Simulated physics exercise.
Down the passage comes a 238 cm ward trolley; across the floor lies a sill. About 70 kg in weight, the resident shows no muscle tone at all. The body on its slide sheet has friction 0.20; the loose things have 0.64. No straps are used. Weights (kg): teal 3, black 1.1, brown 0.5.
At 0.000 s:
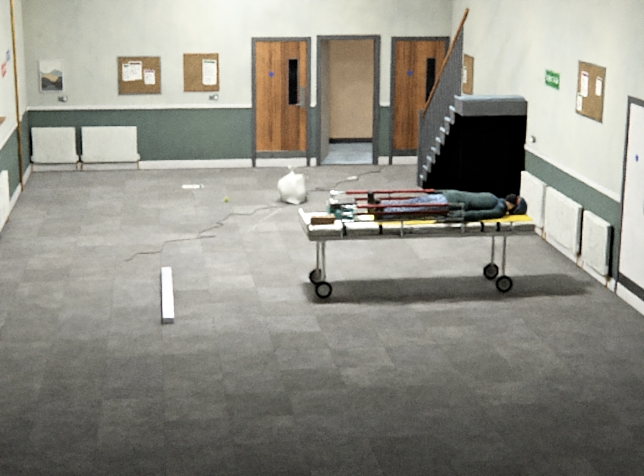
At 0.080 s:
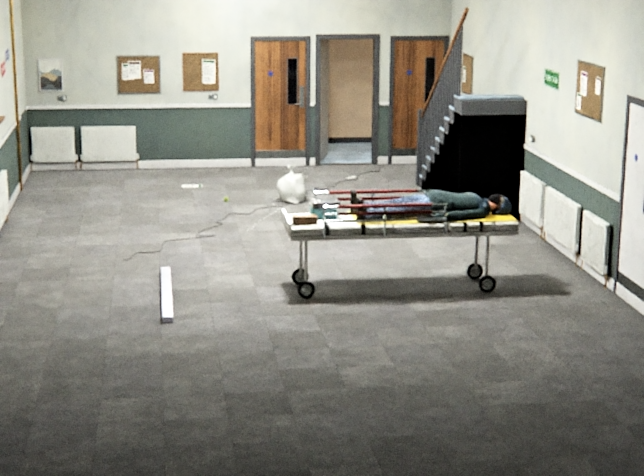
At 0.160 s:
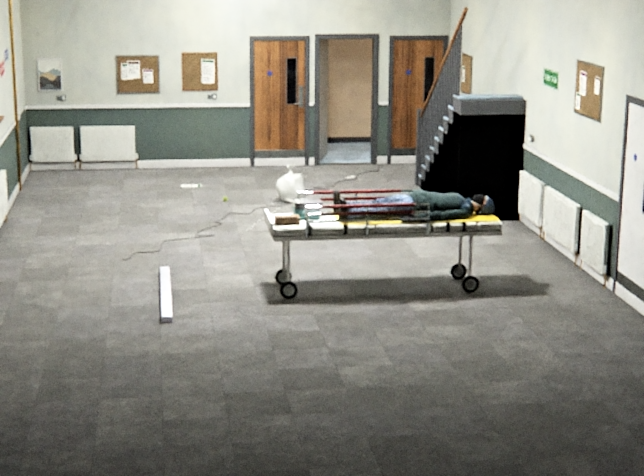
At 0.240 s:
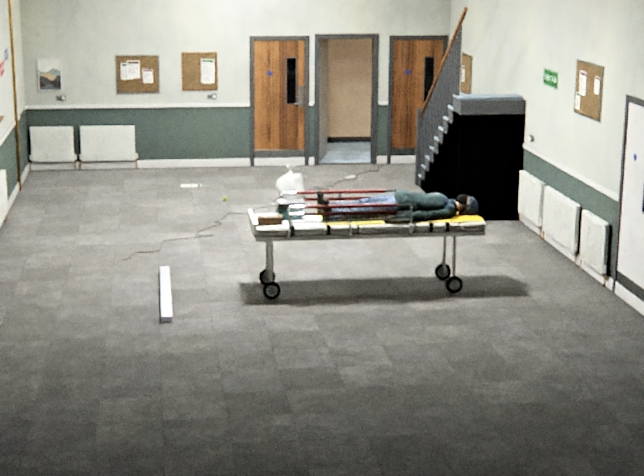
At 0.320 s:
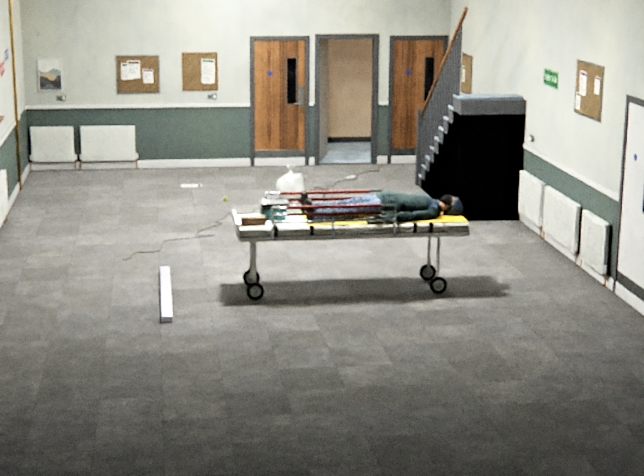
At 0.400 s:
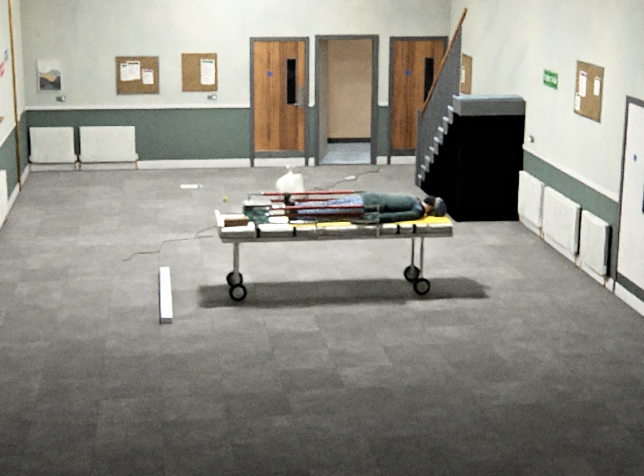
In a grey-carpeted hall with wooden doors and a staircase at the back, a person lies flat and motionless on a wheeled trolley, loose items around them. The trolley rolls steadily left with nobody pushing it, drawing nearer to a pale strip on the floor, its load keeping the same arrangement.
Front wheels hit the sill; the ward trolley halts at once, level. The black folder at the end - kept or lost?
Falls away.
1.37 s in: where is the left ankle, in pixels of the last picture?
Look close to (196, 223) and you'll spot it.
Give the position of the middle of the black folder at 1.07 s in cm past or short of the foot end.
About 5 cm past.
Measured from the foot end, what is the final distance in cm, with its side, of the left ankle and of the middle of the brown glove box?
Left ankle 40 short, brown glove box 20 short.
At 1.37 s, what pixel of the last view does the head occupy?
The head should be near (333, 210).
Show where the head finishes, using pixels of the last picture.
It ends up around (333, 210), more or less.
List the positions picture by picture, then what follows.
The first picture shows black folder (342, 204), left ankle (382, 216), teal case (340, 212); 0 cm covered, 146 to go.
The second picture shows black folder (325, 204), left ankle (365, 216), teal case (323, 212); 17 cm covered, 128 to go.
The third picture shows black folder (307, 204), left ankle (347, 216), teal case (306, 212); 35 cm covered, 111 to go.
The fourth picture shows black folder (291, 204), left ankle (331, 216), teal case (289, 212); 52 cm covered, 94 to go.
The fifth picture shows black folder (274, 204), left ankle (314, 217), teal case (273, 213); 69 cm covered, 76 to go.
The sixth picture shows black folder (257, 205), left ankle (297, 218), teal case (256, 214); 87 cm covered, 59 to go.
It happens at 0.67 s.
After 0.82 s the black folder is 15 cm short of the foot end, tilted 0°, near (173, 207) in the last picture's view.
After 1.07 s the black folder is 6 cm past the foot end, tilted 30°, near (153, 213) in the last picture's view; the left ankle 37 cm short of the foot end.
After 1.37 s the black folder is 22 cm past the foot end, tilted 130°, near (139, 279) in the last picture's view.
When all is still (1.6 s), teal case stays on; black folder drops off; brown glove box stays on; left ankle stops short of the foot end.
